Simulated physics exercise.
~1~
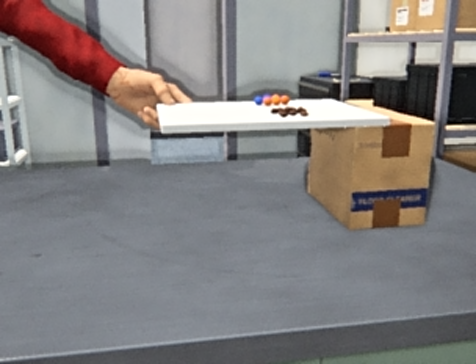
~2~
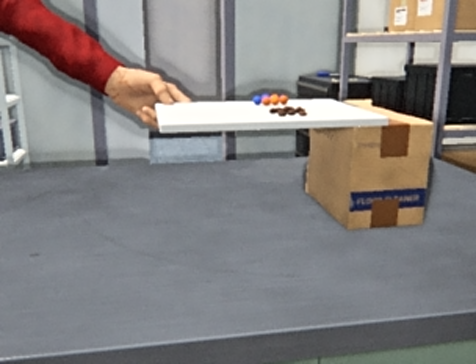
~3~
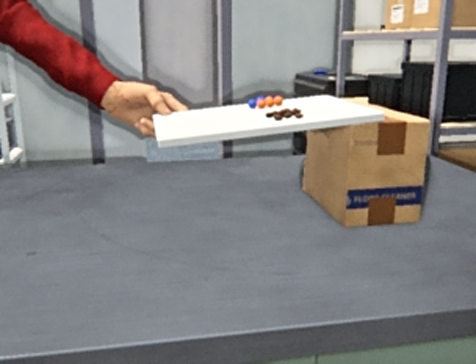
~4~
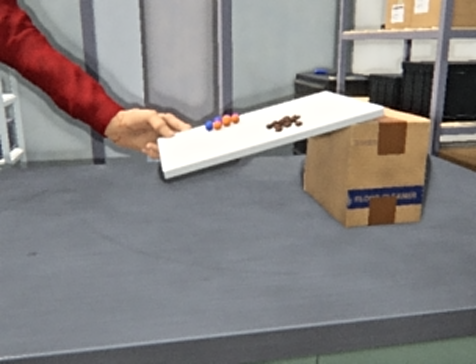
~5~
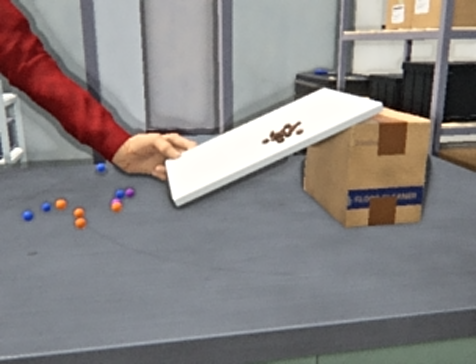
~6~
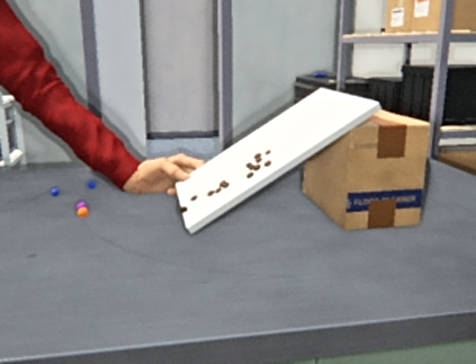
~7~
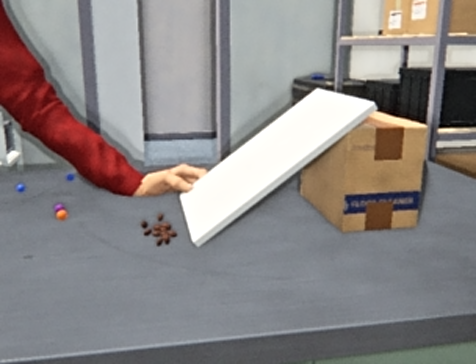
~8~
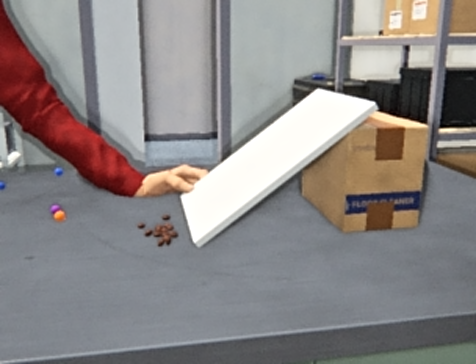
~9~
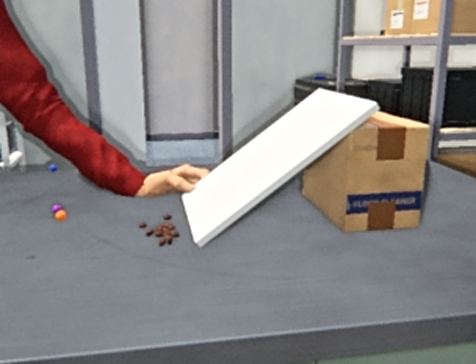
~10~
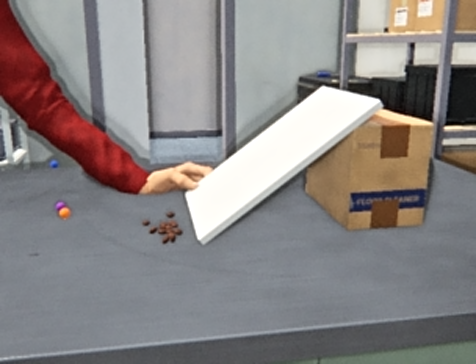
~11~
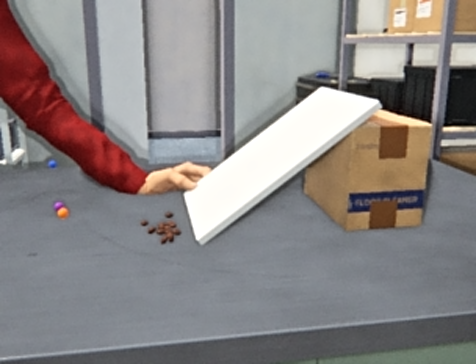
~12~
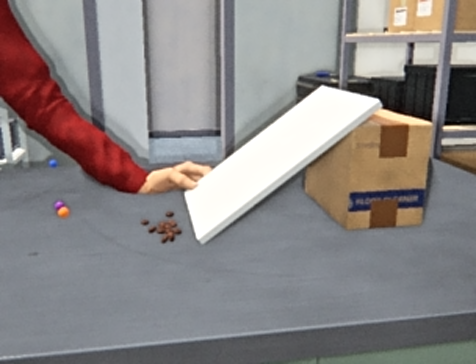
Colored balls roll off the tilting board and scatter left before brown bits slide down and stop.
